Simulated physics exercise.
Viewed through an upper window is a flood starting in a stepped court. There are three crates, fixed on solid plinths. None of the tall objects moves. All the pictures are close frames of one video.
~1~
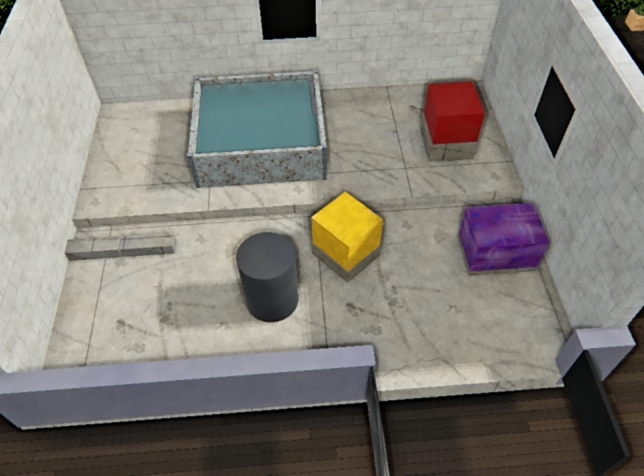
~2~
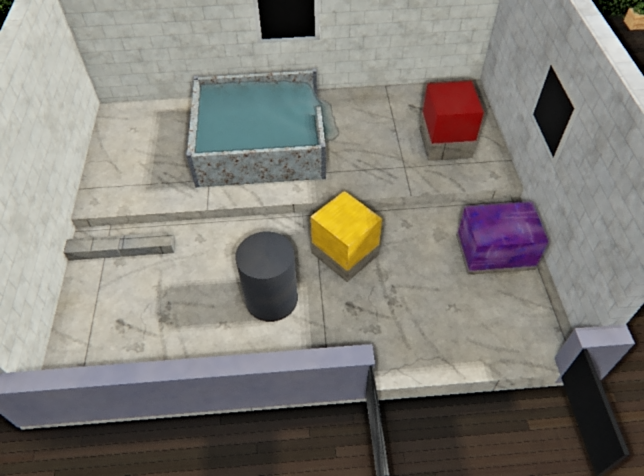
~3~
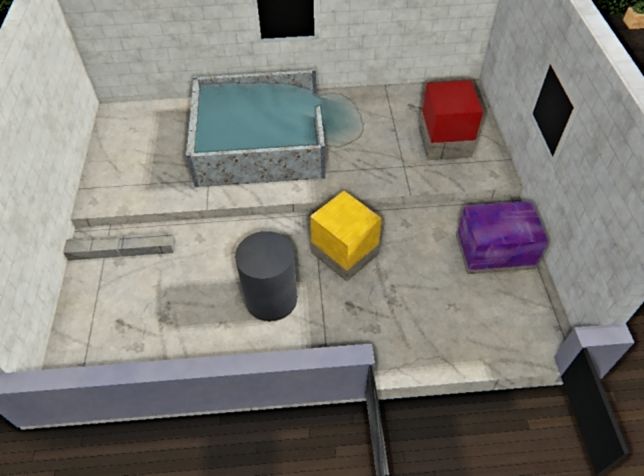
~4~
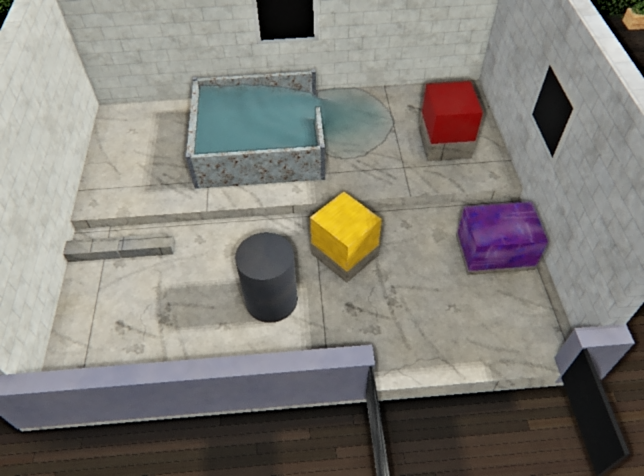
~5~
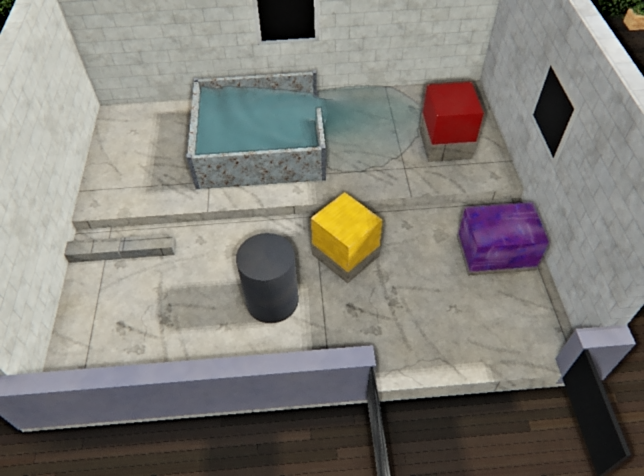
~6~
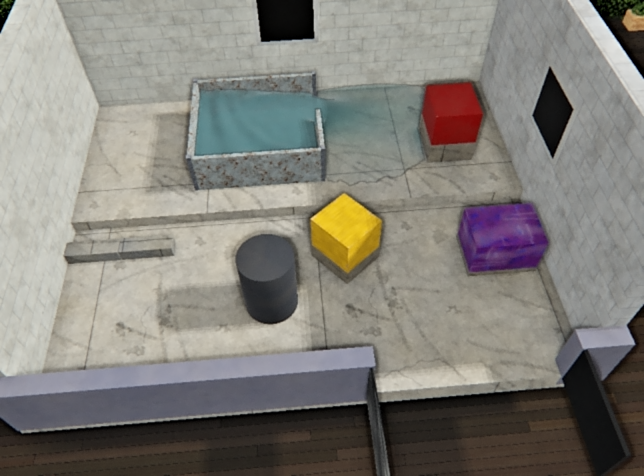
In a stepped stone court seen from above, an open tank of still water stands near the back wall, with red, yellow and purple crates and a dark cylinder around it. Water begins pouring from the tank's right side, then spreads across the upper floor in a thin sheet, reaching the red crate.
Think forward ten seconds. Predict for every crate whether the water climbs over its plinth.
My prediction: The red crate ends up dry; the yellow crate ends up dry; the purple crate ends up wet.
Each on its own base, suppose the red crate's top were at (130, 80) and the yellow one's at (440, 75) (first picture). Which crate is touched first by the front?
From the scene, I'd name the yellow crate.
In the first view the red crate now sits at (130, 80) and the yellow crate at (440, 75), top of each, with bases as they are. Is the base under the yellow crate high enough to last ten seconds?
Result for yellow: Overtopped.
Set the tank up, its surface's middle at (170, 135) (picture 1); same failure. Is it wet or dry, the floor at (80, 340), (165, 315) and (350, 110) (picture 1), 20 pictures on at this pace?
The first spot is not reached, the second not reached, and the third inundated.
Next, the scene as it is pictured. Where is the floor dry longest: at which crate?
Last is the yellow one.
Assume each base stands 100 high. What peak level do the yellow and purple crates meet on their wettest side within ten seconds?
60 and 340 %, roughly.
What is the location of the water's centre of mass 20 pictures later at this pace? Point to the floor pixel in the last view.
My guess is about (361, 145).
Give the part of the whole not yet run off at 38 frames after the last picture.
Result: Close to 94 %.
A moment on, water covers 15 % of the floor; the red crate water round its plinth, the yellow crate not reached, the purple crate not reached.
Next, water covers 25 % of the floor; the red crate water round its plinth, the yellow crate not reached, the purple crate water round its plinth.
Then, water covers 35 % of the floor; the red crate water round its plinth, the yellow crate water round its plinth, the purple crate water round its plinth.
Later, water covers 55 % of the floor; the red crate water round its plinth, the yellow crate water round its plinth, the purple crate water round its plinth.
In the end, water covers 85 % of the floor; the red crate stayed above the water, the yellow crate stayed above the water, the purple crate was topped.
